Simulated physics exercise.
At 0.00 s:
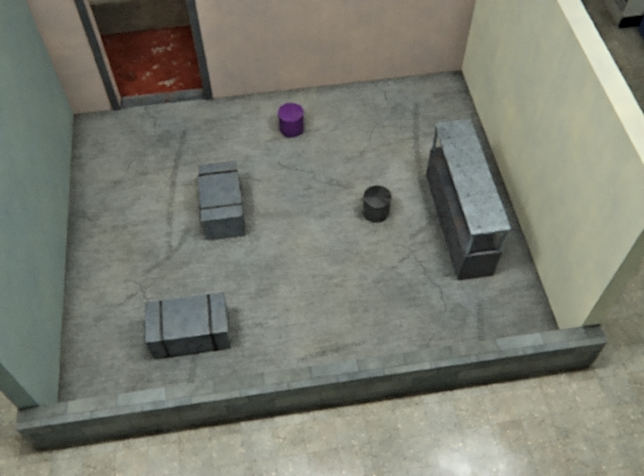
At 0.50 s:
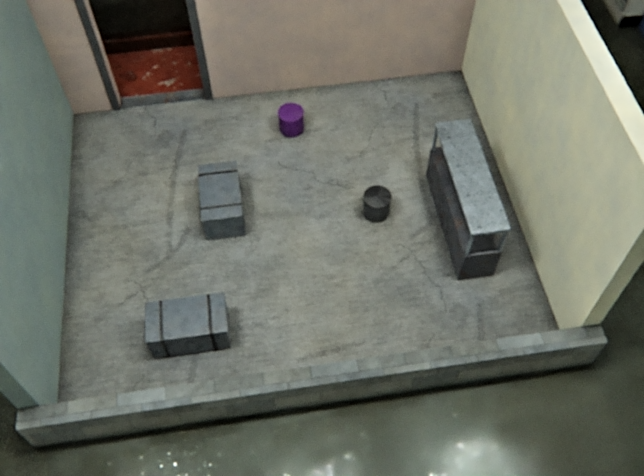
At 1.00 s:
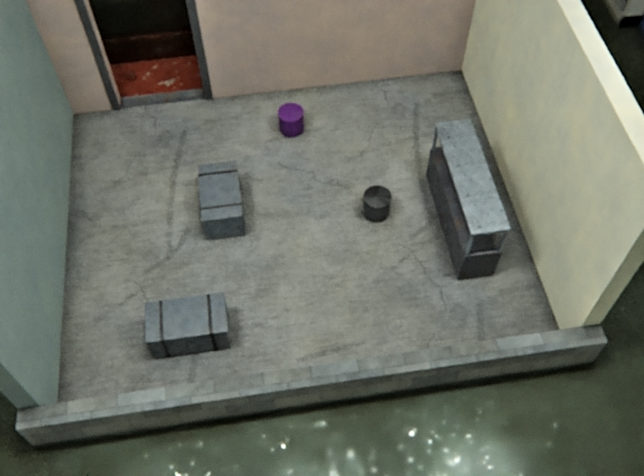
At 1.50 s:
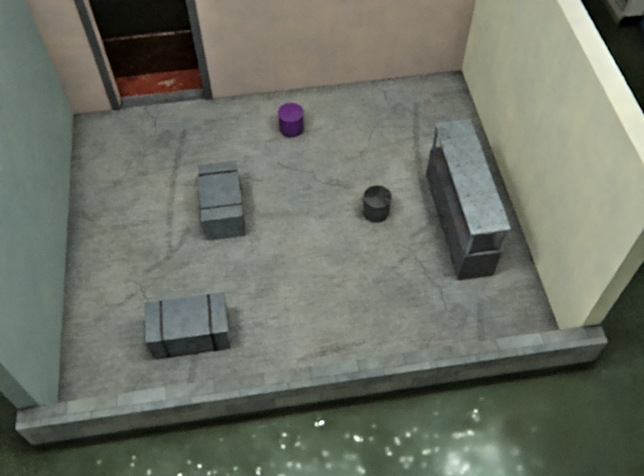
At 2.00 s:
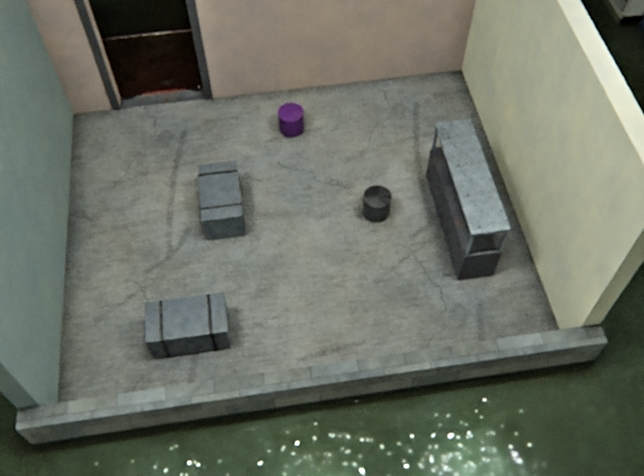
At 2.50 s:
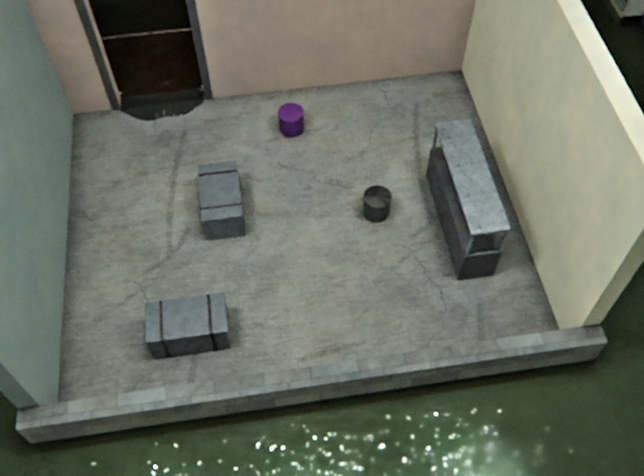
The clip shows, from above, a walled room with a purple pail, a dark pail and grey trunks, all motionless, as murky water covers the ground outside, the red floor beyond the doorway darkens, and a small patch edges inside.
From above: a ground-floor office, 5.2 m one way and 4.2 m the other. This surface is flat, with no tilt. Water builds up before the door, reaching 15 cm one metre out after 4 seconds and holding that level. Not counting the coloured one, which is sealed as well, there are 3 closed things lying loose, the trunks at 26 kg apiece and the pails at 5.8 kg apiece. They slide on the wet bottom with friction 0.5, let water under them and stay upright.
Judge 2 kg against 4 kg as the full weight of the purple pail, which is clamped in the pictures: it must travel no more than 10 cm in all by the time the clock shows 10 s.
I'd wager both choices work.
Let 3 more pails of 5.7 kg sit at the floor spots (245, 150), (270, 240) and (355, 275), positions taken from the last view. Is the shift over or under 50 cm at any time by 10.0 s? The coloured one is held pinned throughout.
First: Inside the limit; second: Inside the limit; third: Inside the limit.
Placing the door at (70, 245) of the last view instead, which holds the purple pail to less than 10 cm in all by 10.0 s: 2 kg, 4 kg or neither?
For that position, the bigger mass alone succeeds.
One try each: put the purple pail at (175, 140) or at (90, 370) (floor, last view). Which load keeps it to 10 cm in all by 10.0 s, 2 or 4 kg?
In that order: Neither holds; neither is enough.
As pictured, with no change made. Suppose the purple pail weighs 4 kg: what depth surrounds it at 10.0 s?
Depth: Approx. 1 cm.
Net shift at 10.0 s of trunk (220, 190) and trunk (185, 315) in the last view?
Net displacement, in order: 0 cm; 0 cm.
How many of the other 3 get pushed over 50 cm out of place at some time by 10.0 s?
It works out to 0.
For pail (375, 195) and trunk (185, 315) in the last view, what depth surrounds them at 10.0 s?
First about 2 cm, second about 6 cm.
After 3.5 s the purple pail would be 0 cm from its start with 2 kg and 0 cm from its start with 4 kg; 0 cm of water round it then.
After 4.5 s the purple pail would be 0 cm from its start with 2 kg and 0 cm from its start with 4 kg; 0 cm of water round it then.
After 7.0 s the purple pail would be 0 cm from its start with 2 kg and 0 cm from its start with 4 kg; 1 cm of water round it then.
After 10.0 s the purple pail would be 0 cm from its start with 2 kg and 0 cm from its start with 4 kg; 1 cm of water round it then.
